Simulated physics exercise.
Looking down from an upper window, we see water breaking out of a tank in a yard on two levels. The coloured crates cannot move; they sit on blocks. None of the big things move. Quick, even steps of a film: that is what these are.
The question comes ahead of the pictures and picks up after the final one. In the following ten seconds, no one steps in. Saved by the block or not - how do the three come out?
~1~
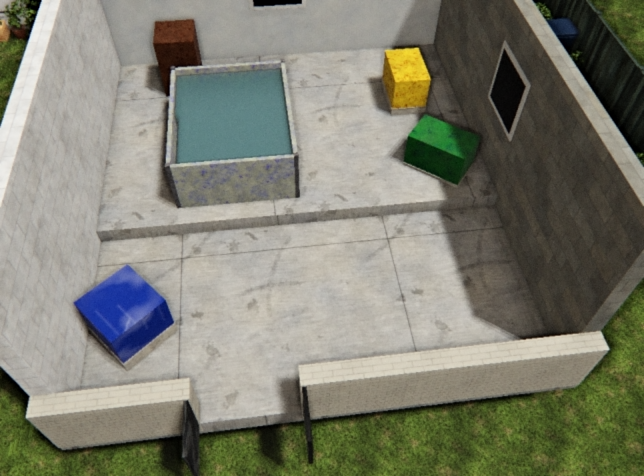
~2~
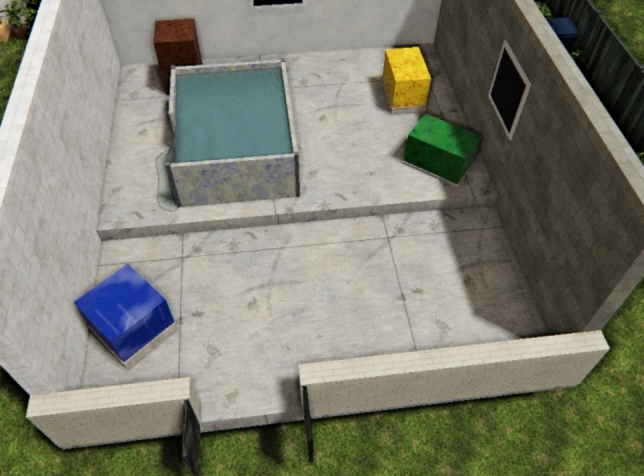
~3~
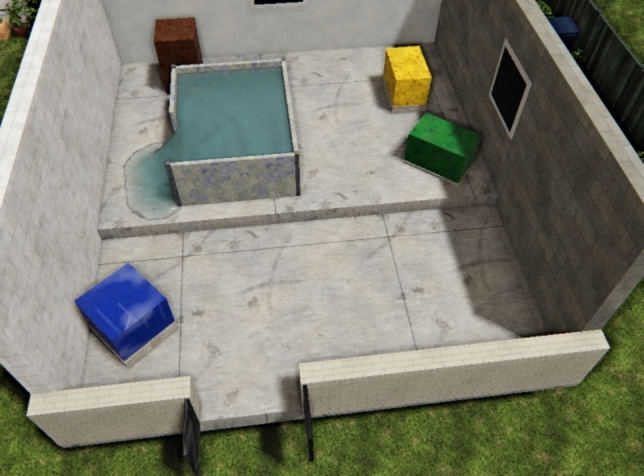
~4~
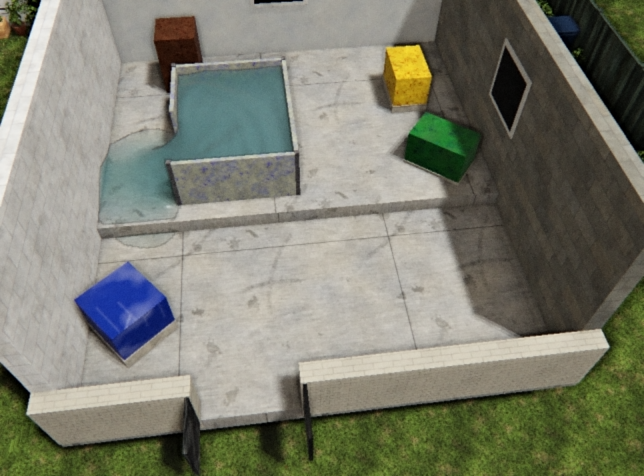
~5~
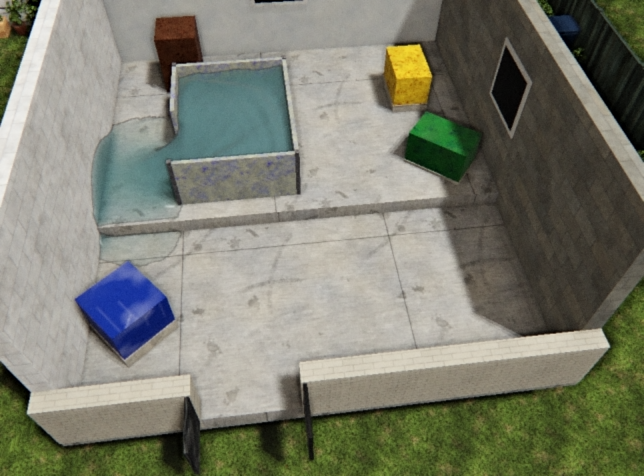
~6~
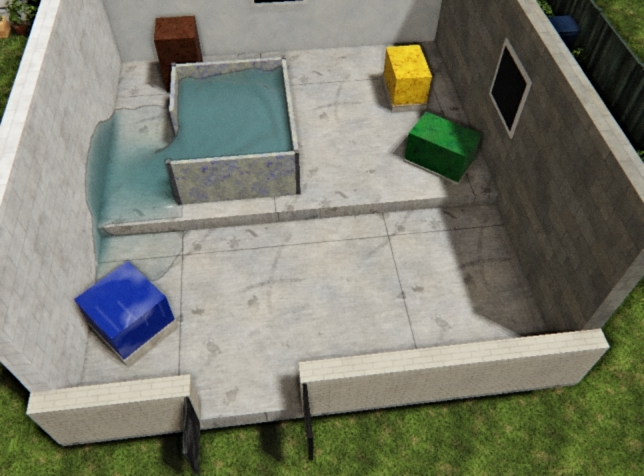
Outcome: The green crate gets dampened by the water; the yellow crate avoids any dampness from the water; the blue crate gets dampened by the water.
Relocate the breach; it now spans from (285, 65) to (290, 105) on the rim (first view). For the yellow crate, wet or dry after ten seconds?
Result: Yellow is swamped.
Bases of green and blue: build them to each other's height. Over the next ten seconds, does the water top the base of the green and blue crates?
After the swap the green crate avoids the flood while the blue crate is flooded.
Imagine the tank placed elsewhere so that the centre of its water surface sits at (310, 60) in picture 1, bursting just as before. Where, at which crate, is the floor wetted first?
I'd go with the one in blue.
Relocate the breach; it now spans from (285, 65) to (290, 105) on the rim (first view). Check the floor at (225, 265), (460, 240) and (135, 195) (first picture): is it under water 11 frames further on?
Taking the points one after the other, they come out not soaked, inundated and not soaked.
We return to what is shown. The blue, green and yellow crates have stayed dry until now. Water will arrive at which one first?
That's the blue-painted one.
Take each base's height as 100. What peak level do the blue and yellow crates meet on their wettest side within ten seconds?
About 340 % and 80 %.
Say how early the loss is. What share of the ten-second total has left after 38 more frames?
By then, close to 25 % of it.
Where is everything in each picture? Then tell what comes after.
The first frame shows the water tank at (231, 113) is whole and still.
In the second frame, water pours out at (179, 164) and has run to a hidden place.
In the third frame, the front is at (135, 157), out from the gap at (180, 166).
In the fourth frame, water pours out at (180, 166) and has run to (109, 151).
In the fifth frame, the front is at (101, 255), out from the gap at (181, 166).
In the sixth frame, water pours out at (180, 165) and has run to (97, 279).
A moment on, water covers 15 % of the floor; the green crate not reached, the yellow crate not reached, the blue crate water round its plinth.
Next, water covers 30 % of the floor; the green crate not reached, the yellow crate not reached, the blue crate water round its plinth.
Then, water covers 70 % of the floor; the green crate not reached, the yellow crate water round its plinth, the blue crate water round its plinth.
Later, water covers 85 % of the floor; the green crate water round its plinth, the yellow crate water round its plinth, the blue crate water round its plinth.
In the end, water covers 95 % of the floor; the green crate was topped, the yellow crate stayed above the water, the blue crate was topped.
